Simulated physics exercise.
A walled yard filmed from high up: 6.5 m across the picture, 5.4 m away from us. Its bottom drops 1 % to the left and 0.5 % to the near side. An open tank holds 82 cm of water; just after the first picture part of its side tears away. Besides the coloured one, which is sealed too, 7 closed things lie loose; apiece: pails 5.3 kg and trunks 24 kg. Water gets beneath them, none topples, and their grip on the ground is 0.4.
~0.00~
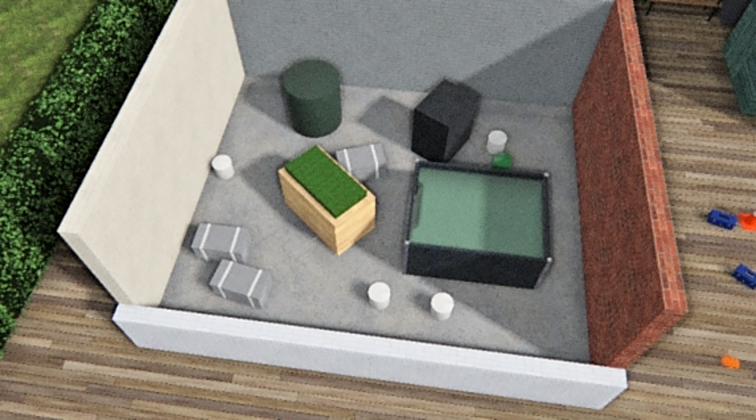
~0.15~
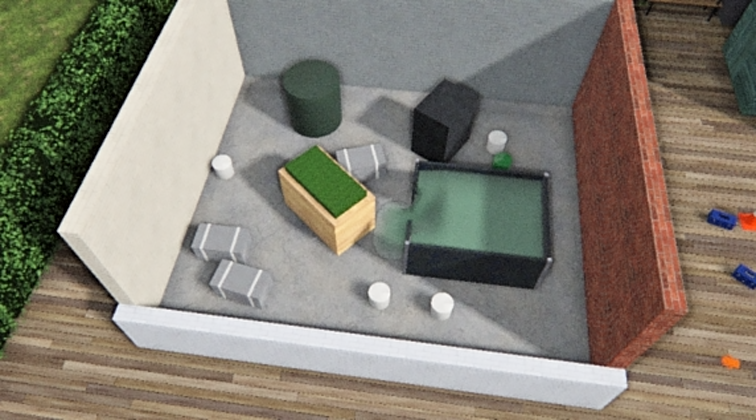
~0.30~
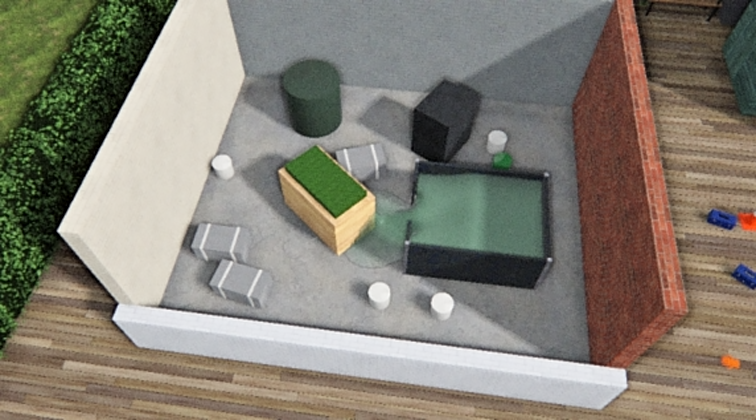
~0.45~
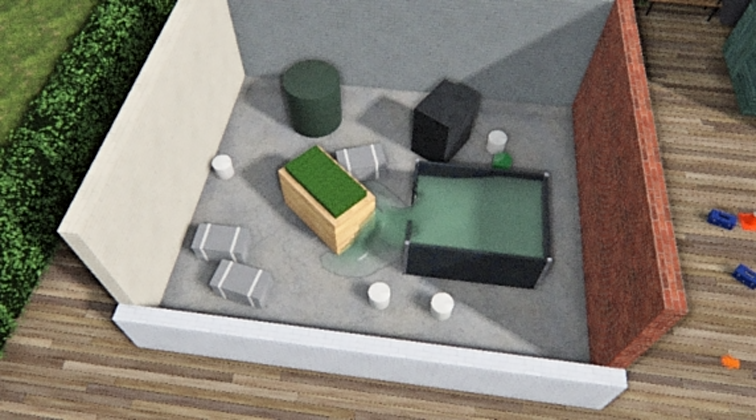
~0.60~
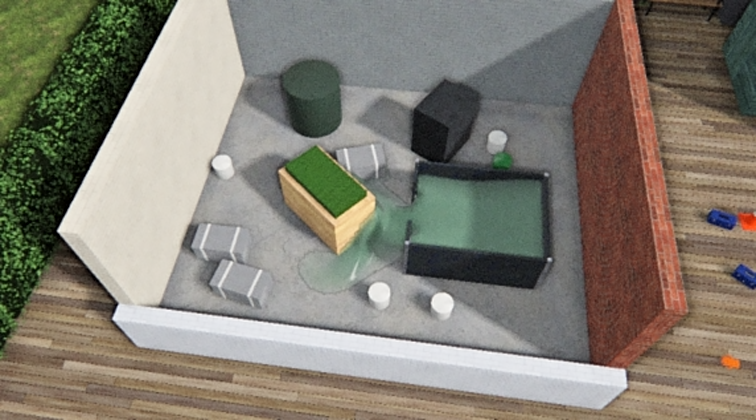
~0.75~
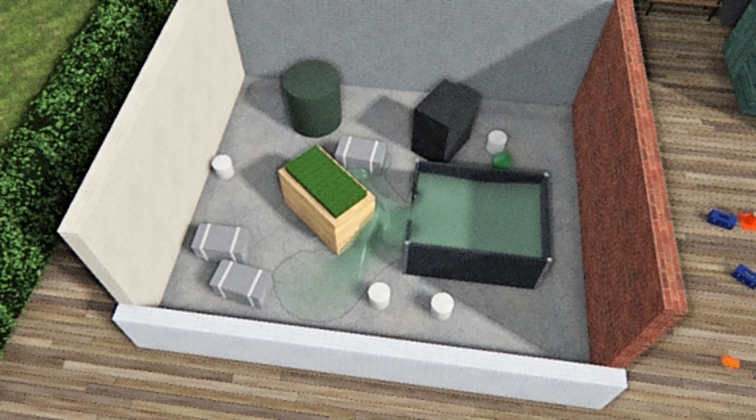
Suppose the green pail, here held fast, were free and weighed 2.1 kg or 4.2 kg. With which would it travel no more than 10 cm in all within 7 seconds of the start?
For it, the lower weight is enough.
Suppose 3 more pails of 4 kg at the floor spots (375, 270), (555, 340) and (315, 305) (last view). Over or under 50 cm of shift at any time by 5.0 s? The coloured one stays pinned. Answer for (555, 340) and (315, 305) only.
In that order: Less, past it.
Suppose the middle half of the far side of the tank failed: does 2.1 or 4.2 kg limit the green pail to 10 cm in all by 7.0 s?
In that case neither weight holds it.
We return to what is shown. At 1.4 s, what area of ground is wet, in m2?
Some 12 m2.
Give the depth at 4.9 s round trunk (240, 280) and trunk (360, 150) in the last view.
About 13 and 6 cm.
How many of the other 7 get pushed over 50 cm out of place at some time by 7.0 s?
I count 4.
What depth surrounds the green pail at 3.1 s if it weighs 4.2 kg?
Roughly 0 cm.
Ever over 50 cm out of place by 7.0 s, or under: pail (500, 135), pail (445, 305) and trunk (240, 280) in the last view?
In that order: Less, short of it, more.
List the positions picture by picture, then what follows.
The first frame shows the green pail at (503, 160), on the bottom; 2.9 m2 under water; 0 of 8 have shifted.
The second frame shows the green pail at (503, 160) rests on the ground; water covers 3.5 m2; 0 of 8 have shifted.
The third frame shows the green pail at (503, 160) rests on the ground; water covers 4.1 m2; 0 of 8 have shifted.
The fourth frame shows the green pail at (503, 160) rests on the ground; water covers 4.5 m2; 0 of 8 have shifted.
The fifth frame shows the green pail at (503, 160), on the bottom; 5.0 m2 under water; 0 of 8 have shifted.
The sixth frame shows the green pail at (503, 160), on the bottom; 6.2 m2 under water; 1 of 8 have shifted.
After 1.4 s the green pail would be 0 cm from its start with 2.1 kg and 0 cm from its start with 4.2 kg; 0 cm of water round it then.
After 3.1 s the green pail would be 0 cm from its start with 2.1 kg and 0 cm from its start with 4.2 kg; 0 cm of water round it then.
After 4.9 s the green pail would be 0 cm from its start with 2.1 kg and 0 cm from its start with 4.2 kg; 0 cm of water round it then.
After 7.0 s the green pail would be 0 cm from its start with 2.1 kg and 0 cm from its start with 4.2 kg; 1 cm of water round it then.
